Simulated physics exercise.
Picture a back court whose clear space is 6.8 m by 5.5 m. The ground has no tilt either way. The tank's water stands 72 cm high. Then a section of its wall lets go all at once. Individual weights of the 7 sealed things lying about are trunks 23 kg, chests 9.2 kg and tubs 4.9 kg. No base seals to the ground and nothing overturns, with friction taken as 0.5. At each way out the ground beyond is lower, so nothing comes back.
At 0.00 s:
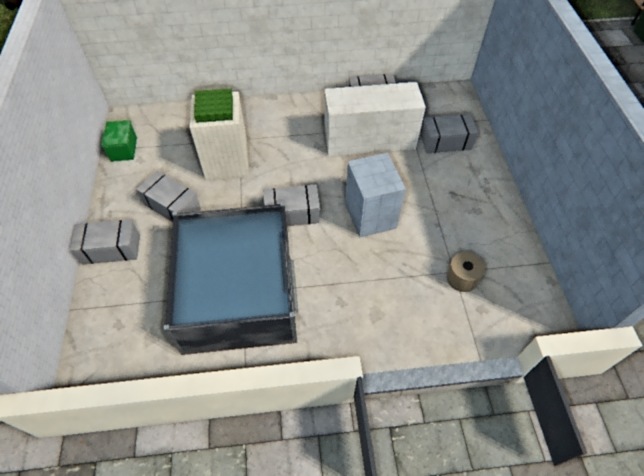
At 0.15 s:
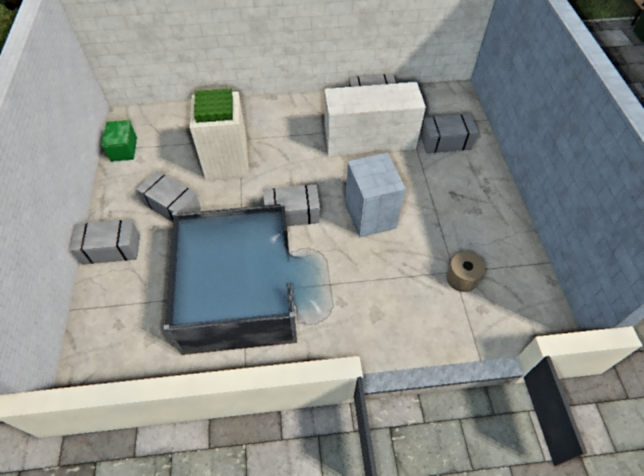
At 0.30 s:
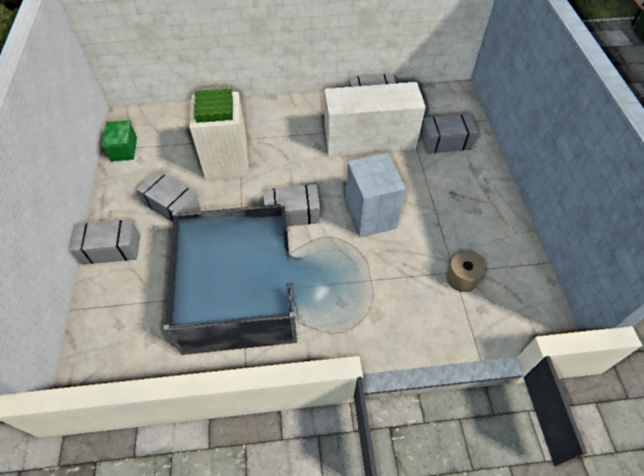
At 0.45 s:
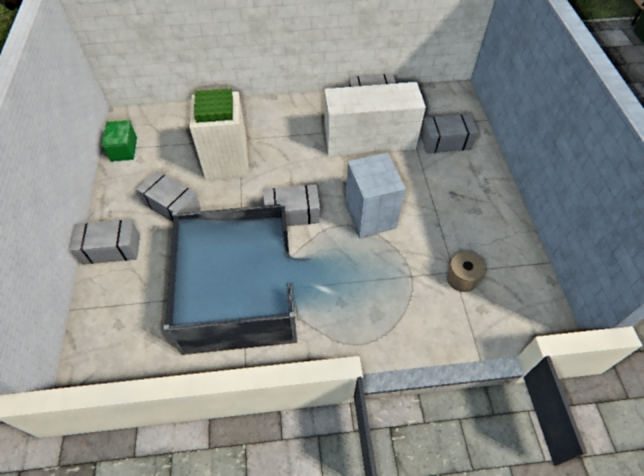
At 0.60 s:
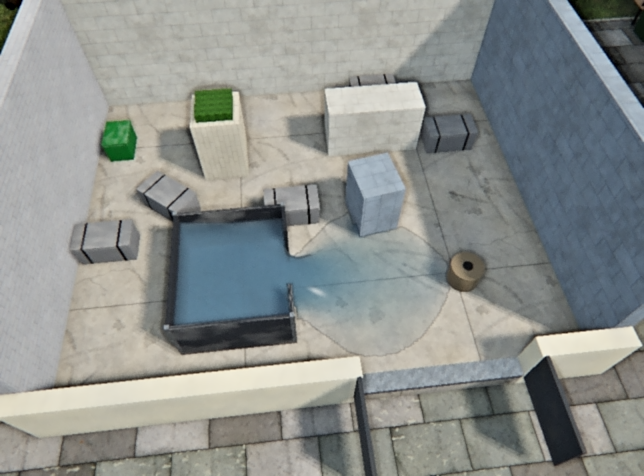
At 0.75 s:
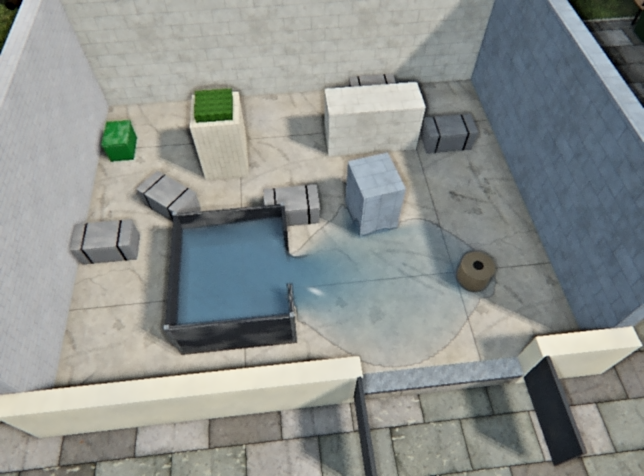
In a walled court, water pours from a tank, spreads rightward and nudges a round tub.
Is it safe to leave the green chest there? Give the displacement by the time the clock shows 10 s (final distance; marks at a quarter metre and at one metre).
Result: Near the start.
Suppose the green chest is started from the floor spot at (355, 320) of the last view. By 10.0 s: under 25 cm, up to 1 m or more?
Outcome: It is taken a long way.
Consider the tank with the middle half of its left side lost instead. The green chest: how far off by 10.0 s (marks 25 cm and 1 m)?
From there, the green chest gets swept far.
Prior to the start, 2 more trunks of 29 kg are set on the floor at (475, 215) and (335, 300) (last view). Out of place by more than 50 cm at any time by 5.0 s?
In that order: Past it, past it.
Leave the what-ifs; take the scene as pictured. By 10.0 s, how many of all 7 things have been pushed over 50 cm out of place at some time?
The count comes to 3.
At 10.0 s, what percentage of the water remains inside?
Close to 70 in a hundred parts remain.
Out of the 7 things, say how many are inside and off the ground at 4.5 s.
I get 1.
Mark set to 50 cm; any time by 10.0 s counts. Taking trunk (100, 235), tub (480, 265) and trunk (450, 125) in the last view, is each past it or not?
In sequence - stayed below the line; crossed the line; crossed the line.
After 2.0 s the green chest is near (116, 132), 0.0 m from its start, aground; 0 of 7 are out; 1 afloat.
After 4.5 s the green chest is near (116, 132), 0.0 m from its start, aground; 0 of 7 are out; 1 afloat.
After 7.0 s the green chest is near (116, 132), 0.0 m from its start, aground; 0 of 7 are out; 2 afloat.
After 10.0 s the green chest is near (112, 135), 0.1 m from its start, aground; 0 of 7 are out; 2 afloat.
